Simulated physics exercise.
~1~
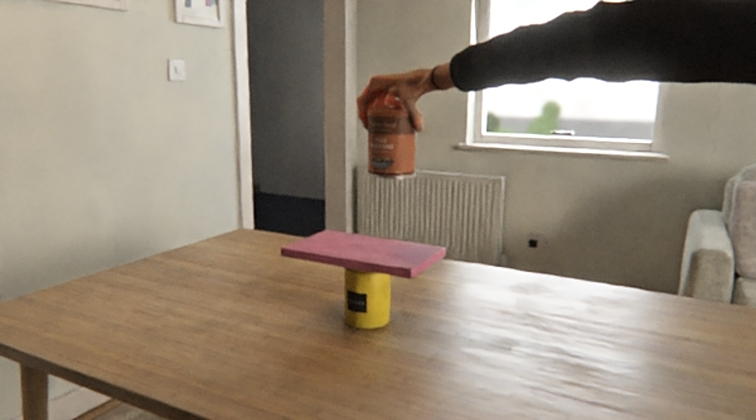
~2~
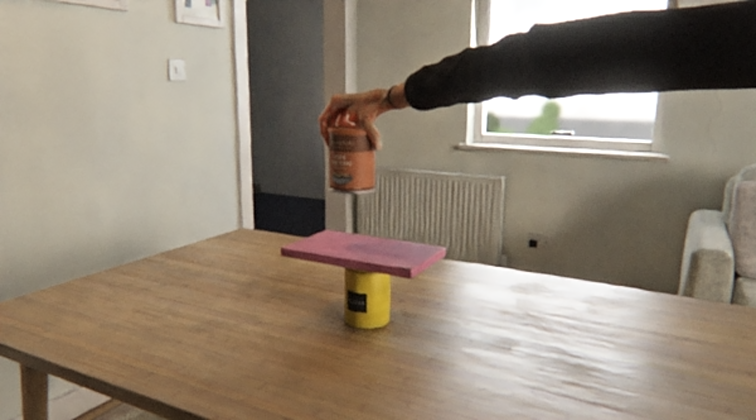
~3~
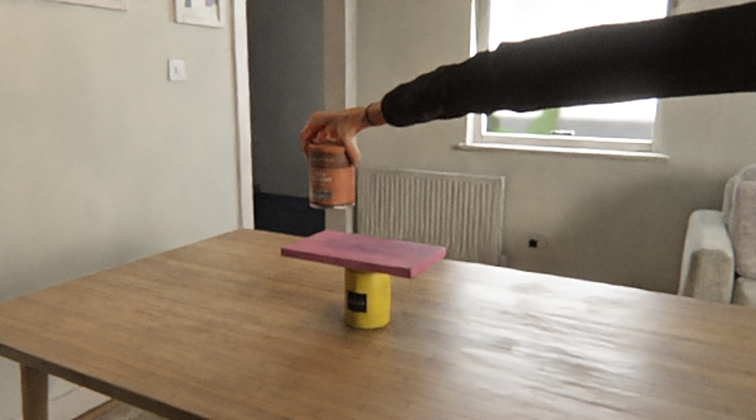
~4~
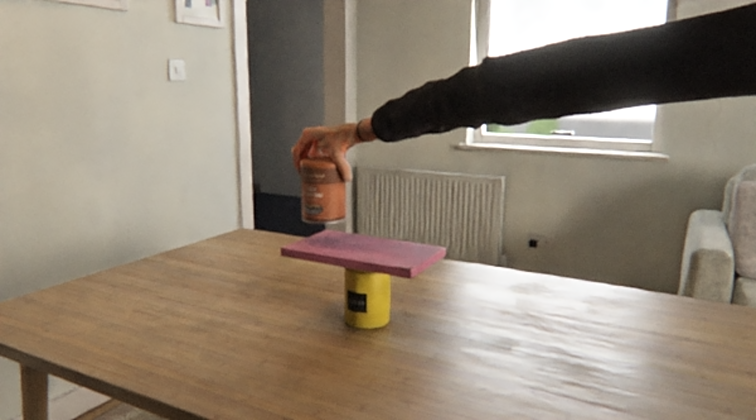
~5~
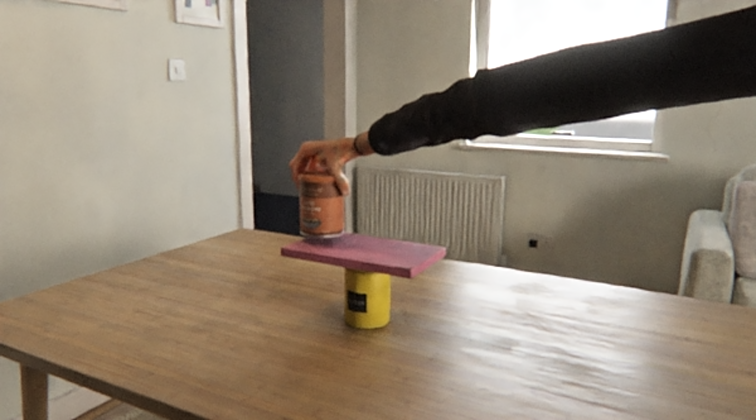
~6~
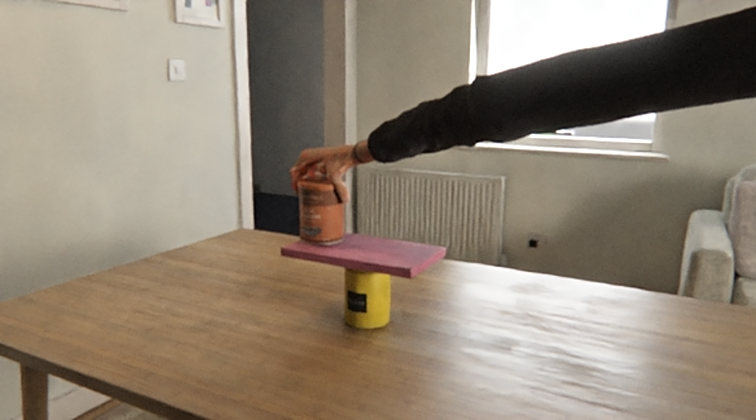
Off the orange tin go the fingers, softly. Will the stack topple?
Ah, it fails to stay steady this time.
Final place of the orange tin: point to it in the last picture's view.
It finishes at about (269, 281).
Then, 0.40 s past the last view, orange tin now fallen; pink board rocked 57° from its first pose.
Then, 0.60 s past the last view, pink board on its side.
Then, 0.90 s past the last view, pink board now fallen.
Finally, fallen, pink board and orange tin; yellow jar still in place. Final places as the last picture's camera would see them, orange tin near (269, 281). The stack gives way.
